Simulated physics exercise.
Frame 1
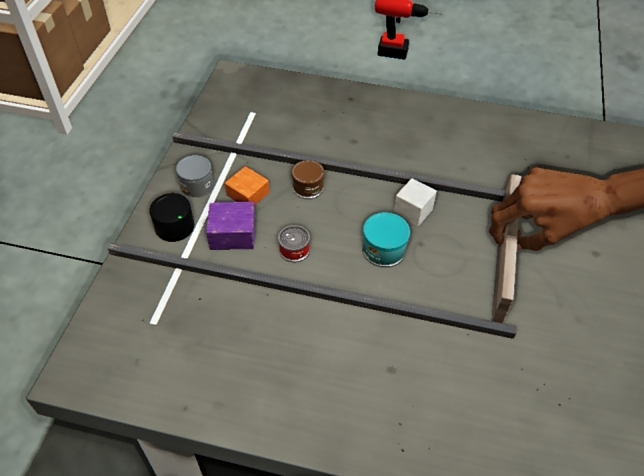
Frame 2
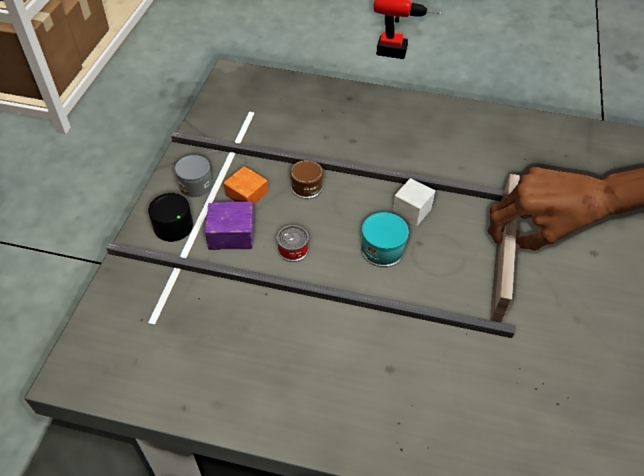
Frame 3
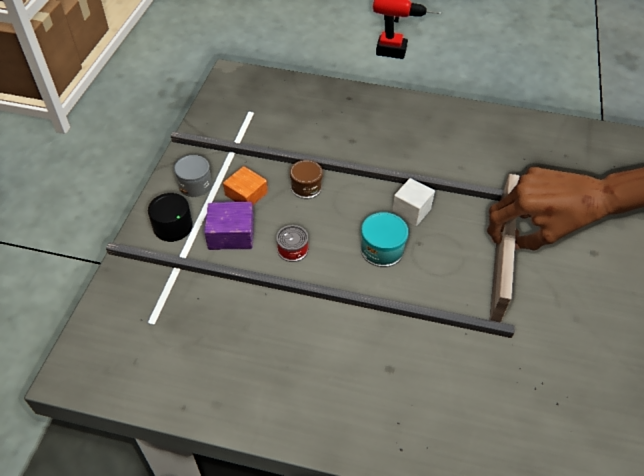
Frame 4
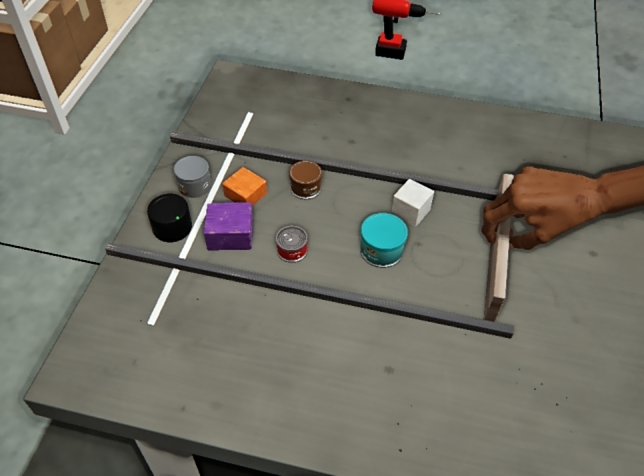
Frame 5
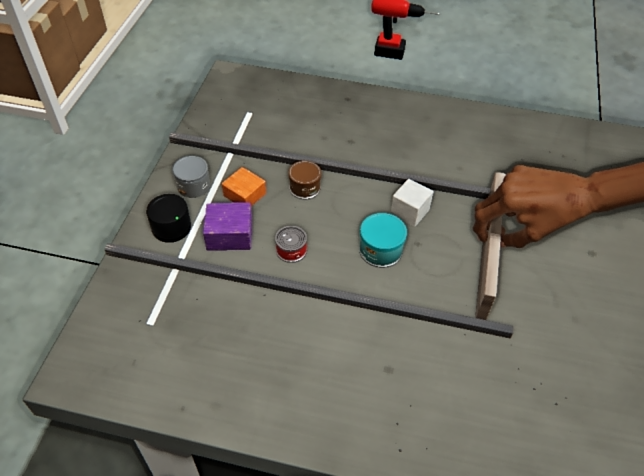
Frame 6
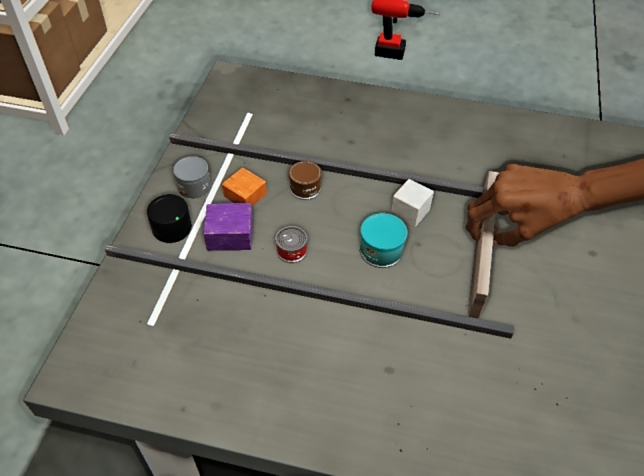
A hand holding an upright board at the right end of a railed channel stays nearly still at first, then slides the board slightly left between the dark rails. The turquoise pot, white block, red tin, brown pot and other pieces ahead of it stay in place, untouched.
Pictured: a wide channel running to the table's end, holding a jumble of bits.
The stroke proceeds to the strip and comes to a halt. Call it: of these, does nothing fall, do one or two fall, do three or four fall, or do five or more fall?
One or two fall.
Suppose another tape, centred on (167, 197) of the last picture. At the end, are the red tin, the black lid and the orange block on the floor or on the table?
Well, the red tin sits tight, the black lid plunges, and the orange block plunges.
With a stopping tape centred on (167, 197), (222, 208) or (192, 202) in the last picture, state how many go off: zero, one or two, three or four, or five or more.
Tape one gives more than four, tape two gives one or two, and tape three gives one to two.
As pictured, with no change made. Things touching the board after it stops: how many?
3 in contact.
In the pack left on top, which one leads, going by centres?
That would be the purple block, the foremost.
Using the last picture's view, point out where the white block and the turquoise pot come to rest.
Taking them in turn, first comes (204, 169), then (182, 199).
Early on, none off yet; black lid at rest near (170, 219); grey tub at rest near (192, 178); orange block at rest near (245, 189).
A while later, none off yet; black lid at rest near (170, 219); grey tub at rest near (192, 178); orange block moving near (239, 191).
Finally, the number that fall off is one or two; lost, grey tub and black lid.
